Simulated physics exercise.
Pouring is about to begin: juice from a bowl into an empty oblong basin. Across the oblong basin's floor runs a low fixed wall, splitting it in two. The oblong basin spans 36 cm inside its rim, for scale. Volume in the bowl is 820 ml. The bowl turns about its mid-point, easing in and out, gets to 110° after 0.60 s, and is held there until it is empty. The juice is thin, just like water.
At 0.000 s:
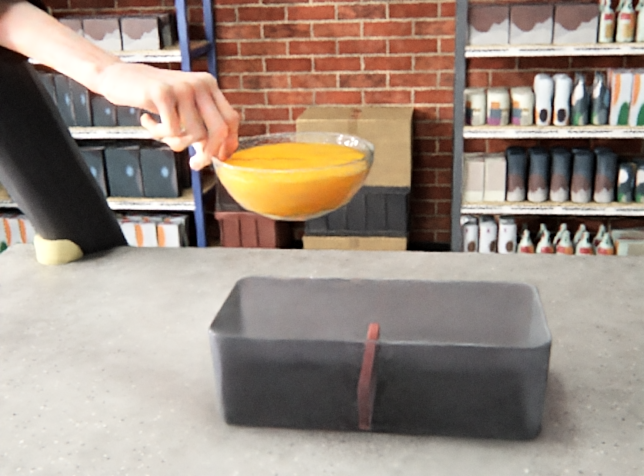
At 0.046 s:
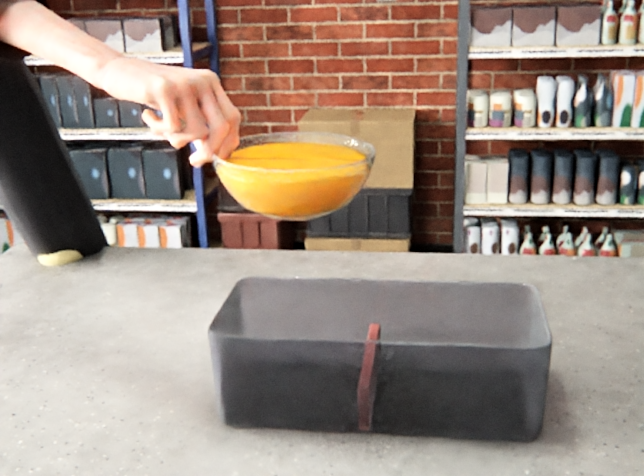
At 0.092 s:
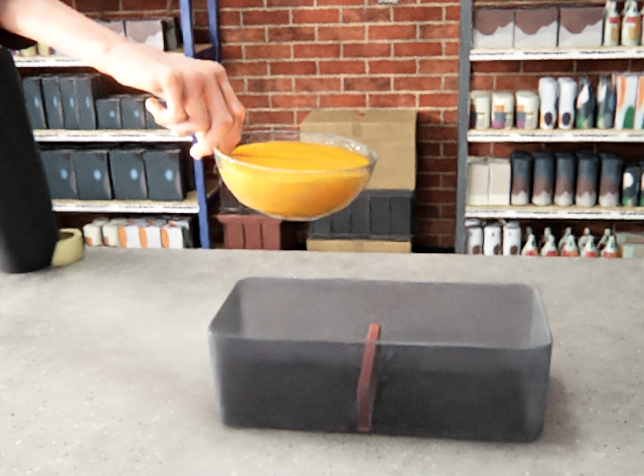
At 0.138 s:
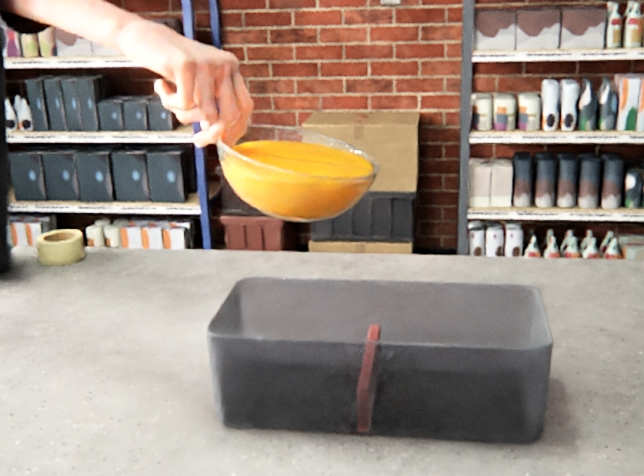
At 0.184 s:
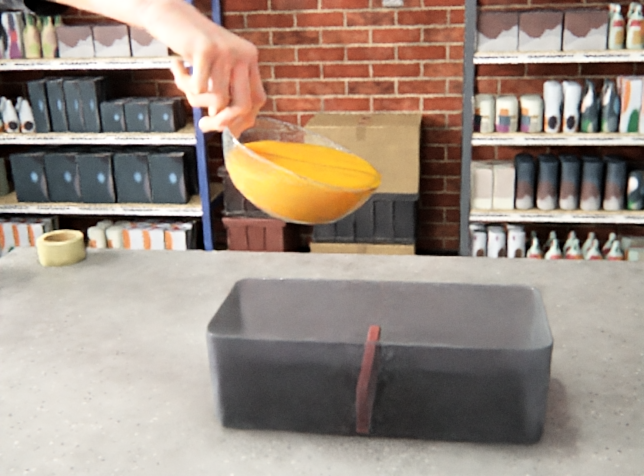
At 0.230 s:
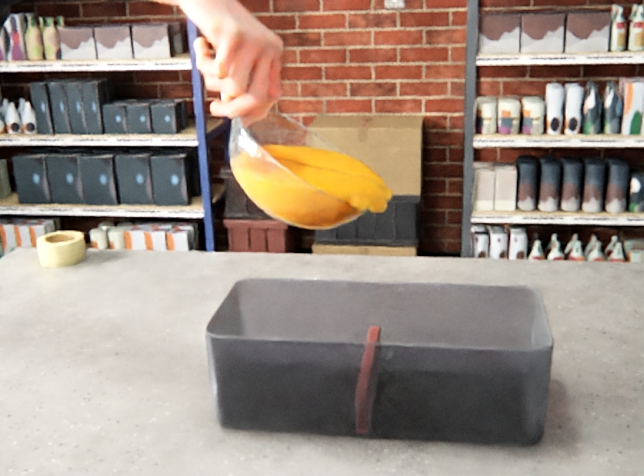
A hand tilting a clear glass bowl of orange juice rightward above an empty dark oblong basin on a grey counter.
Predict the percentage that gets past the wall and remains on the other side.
The other side holds about 83 % in the end.
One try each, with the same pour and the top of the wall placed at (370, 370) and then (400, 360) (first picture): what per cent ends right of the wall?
The first gives near 70 per cent and the second near 60 per cent.
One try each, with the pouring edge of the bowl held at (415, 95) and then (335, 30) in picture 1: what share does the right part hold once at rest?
Respectively about 85 and 75 percent.
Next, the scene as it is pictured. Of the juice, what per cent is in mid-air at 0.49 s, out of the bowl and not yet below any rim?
Roughly 28 %.
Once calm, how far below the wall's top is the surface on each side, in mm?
About 50 mm left, about 30 mm right.
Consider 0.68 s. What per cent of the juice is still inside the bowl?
I reckon near 0 per cent still sits there.
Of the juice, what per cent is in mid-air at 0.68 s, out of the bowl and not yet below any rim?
Near 12 percent.
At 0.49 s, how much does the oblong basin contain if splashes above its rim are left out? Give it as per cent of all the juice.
The basin holds roughly 68 in a hundred parts at that moment.
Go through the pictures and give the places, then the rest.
In the first frame, it leans 0°; its right rim is at (373, 152); the juice meets the walls at (222, 158) and (370, 159); the oblong basin's rim runs from (224, 304) to (543, 314); the wall's top is at (370, 353).
In the second frame, it leans 2°; its right rim is at (374, 154); the juice meets the walls at (222, 157) and (370, 160).
In the third frame, it leans 6°; its right rim is at (376, 161); the juice meets the walls at (223, 153) and (372, 163).
In the fourth frame, it leans 14°; its right rim is at (377, 171); the juice meets the walls at (227, 149) and (375, 167).
In the fifth frame, it leans 24°; its right rim is at (377, 185); the juice meets the walls at (232, 148) and (372, 174); 3 per cent is over the edge.
In the sixth frame, it leans 35°; its right rim is at (374, 202); the juice meets the walls at (238, 153) and (356, 179); 12 per cent is over the edge.
By 0.49 s the tilt is 101° and 2 per cent is still to pour, 0 is left of the wall and 69 right of it.
By 0.68 s the tilt is 110° and 0 per cent is still to pour, 12 is left of the wall and 77 right of it.
By 0.88 s the tilt is 110° and 0 per cent is still to pour, 15 is left of the wall and 83 right of it.
By 1.10 s the tilt is 110° and 0 per cent is still to pour, 15 is left of the wall and 83 right of it.
At rest 15 per cent lies left of the wall, 83 right of it and 2 outside.
